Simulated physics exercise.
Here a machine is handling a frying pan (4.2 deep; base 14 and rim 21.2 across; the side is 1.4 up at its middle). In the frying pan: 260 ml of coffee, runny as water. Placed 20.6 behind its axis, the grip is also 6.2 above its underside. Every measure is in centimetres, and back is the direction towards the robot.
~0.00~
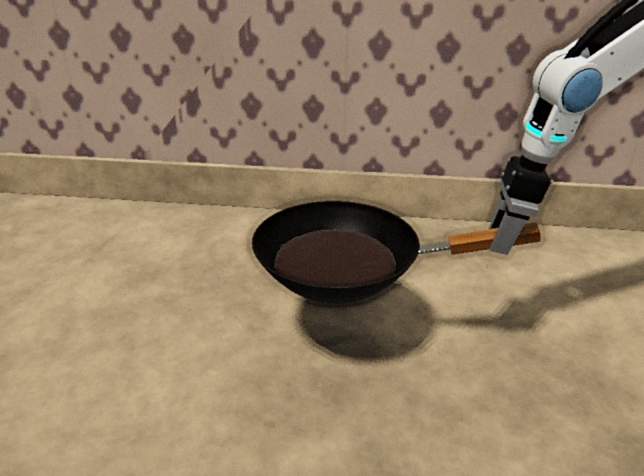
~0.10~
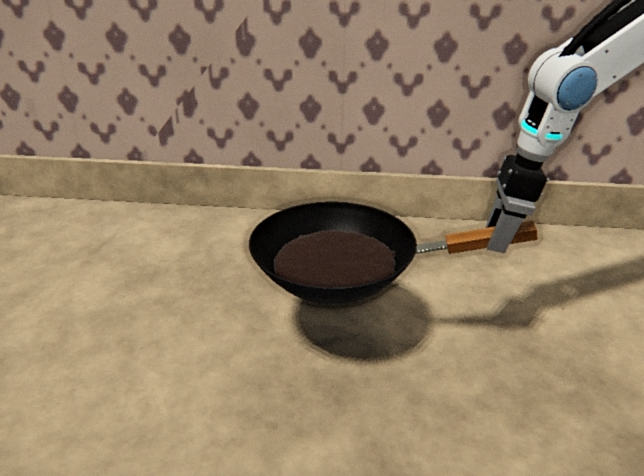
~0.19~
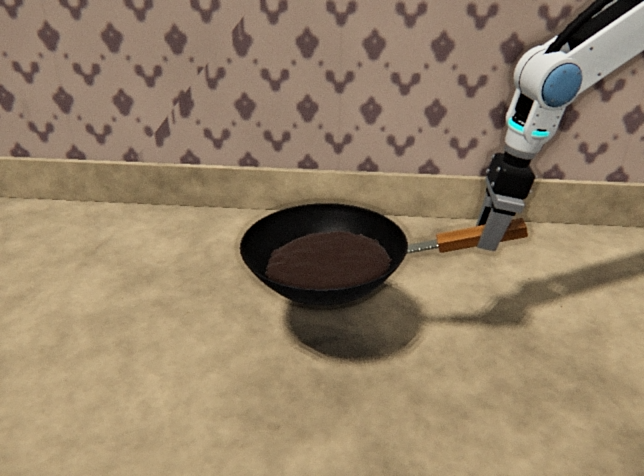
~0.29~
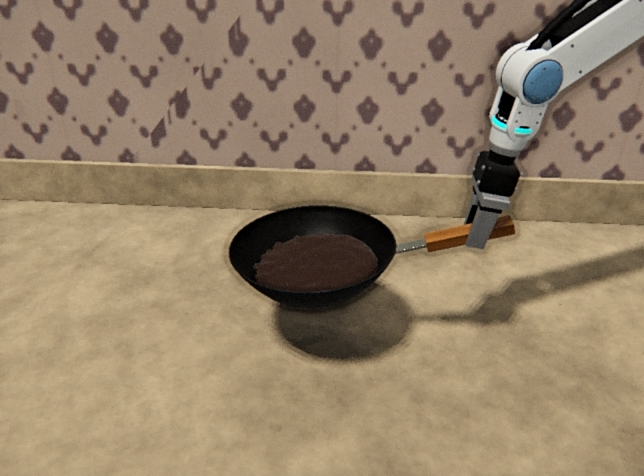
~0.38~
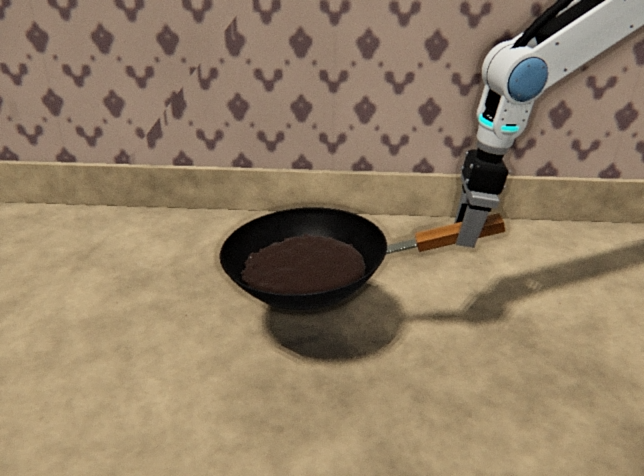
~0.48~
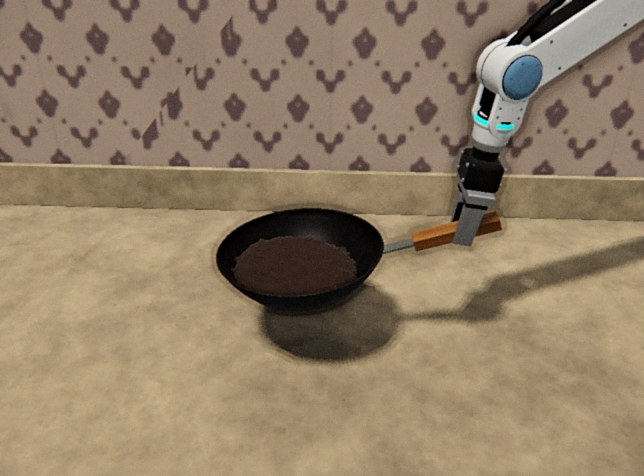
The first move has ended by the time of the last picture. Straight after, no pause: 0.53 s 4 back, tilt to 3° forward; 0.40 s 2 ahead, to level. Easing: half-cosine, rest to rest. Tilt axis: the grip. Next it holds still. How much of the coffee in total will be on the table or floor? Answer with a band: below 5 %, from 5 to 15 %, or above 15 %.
Below 5 %.
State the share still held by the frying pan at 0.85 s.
About 100 per cent.
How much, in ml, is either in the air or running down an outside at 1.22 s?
Roughly 0 ml.
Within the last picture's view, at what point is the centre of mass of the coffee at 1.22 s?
Centre pixel approx. (337, 263).
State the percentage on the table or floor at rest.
Expect some 0 percent.
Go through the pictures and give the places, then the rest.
Frying pan middle at (335, 254), level; upper third of the coffee around (335, 259), from x 275 to 395, top at y 230; 260 ml in the frying pan, in the first picture.
Frying pan middle at (332, 255), level; upper third of the coffee around (349, 261), from x 275 to 395, top at y 230, in the second picture.
Frying pan middle at (324, 257), tilted 1° forward; upper third of the coffee around (355, 262), from x 265 to 390, top at y 235, in the third picture.
Frying pan middle at (313, 259), tilted 3° forward; upper third of the coffee around (346, 263), from x 255 to 375, top at y 235, in the fourth picture.
Frying pan middle at (305, 261), tilted 4° forward; upper third of the coffee around (329, 265), from x 245 to 365, top at y 235, in the fifth picture.
Frying pan middle at (301, 262), tilted 4° forward; upper third of the coffee around (280, 267), from x 235 to 355, top at y 235; 260 ml in the frying pan, in the sixth picture.
By 0.85 s, tilted 3° forward, liquid up to 18 above the table; 260 ml in the frying pan.
By 1.22 s, tilted 1° forward, liquid up to 15 above the table; 260 ml in the frying pan.
By 1.61 s, level, liquid up to 16 above the table; 260 ml in the frying pan.
By 2.41 s, level, liquid up to 15 above the table; 260 ml in the frying pan.
Final state, 260 ml in the frying pan. That is 0 % on the table or floor.
